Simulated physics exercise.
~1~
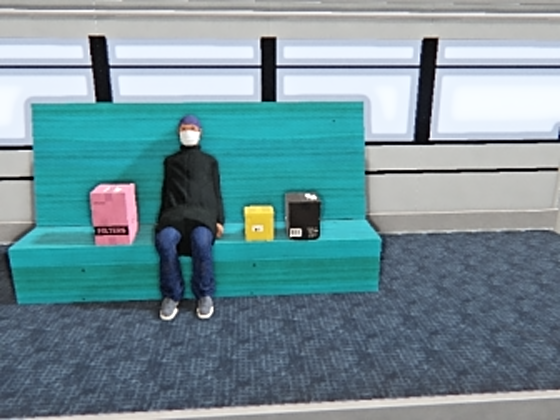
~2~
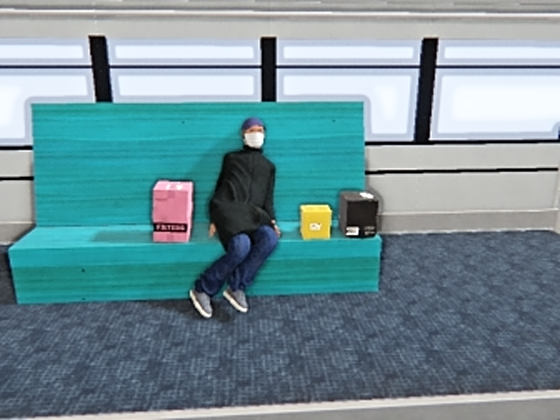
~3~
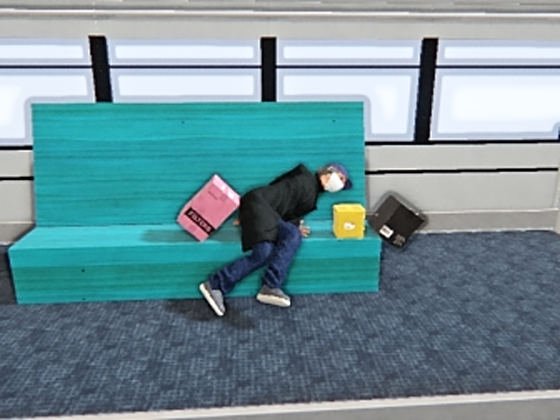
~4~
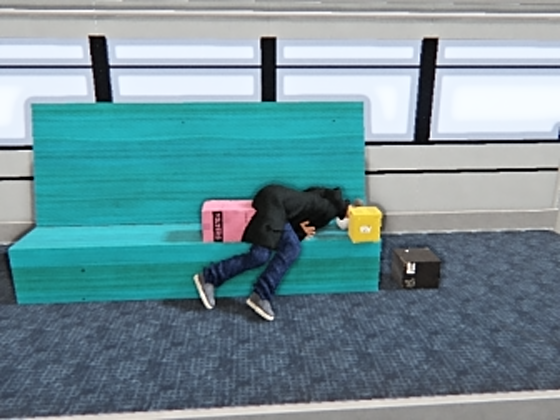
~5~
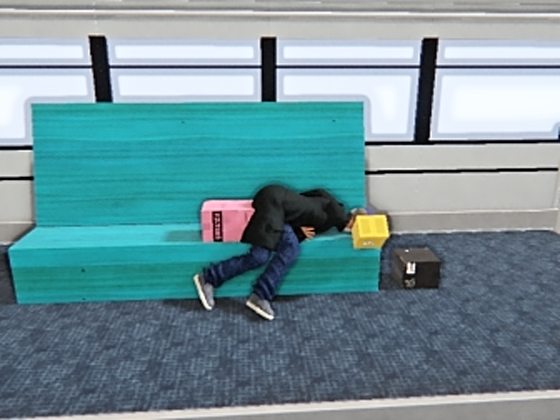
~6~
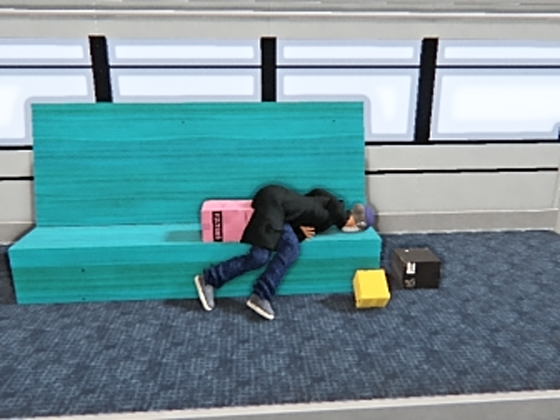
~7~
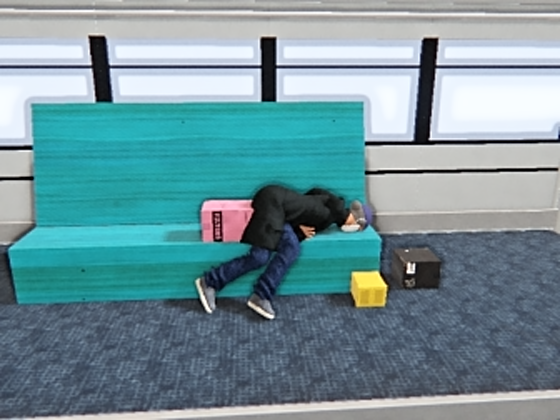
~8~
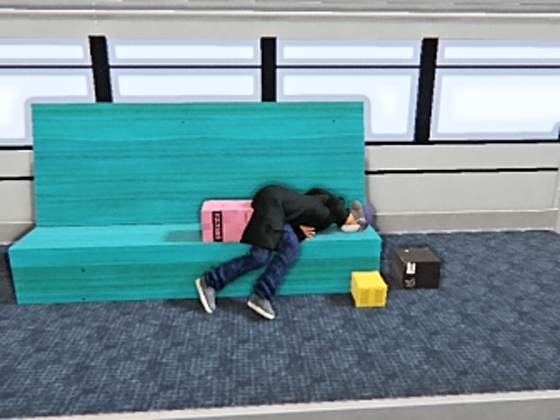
A limp masked sleeper slides right and slumps over as the yellow and black boxes fall off.
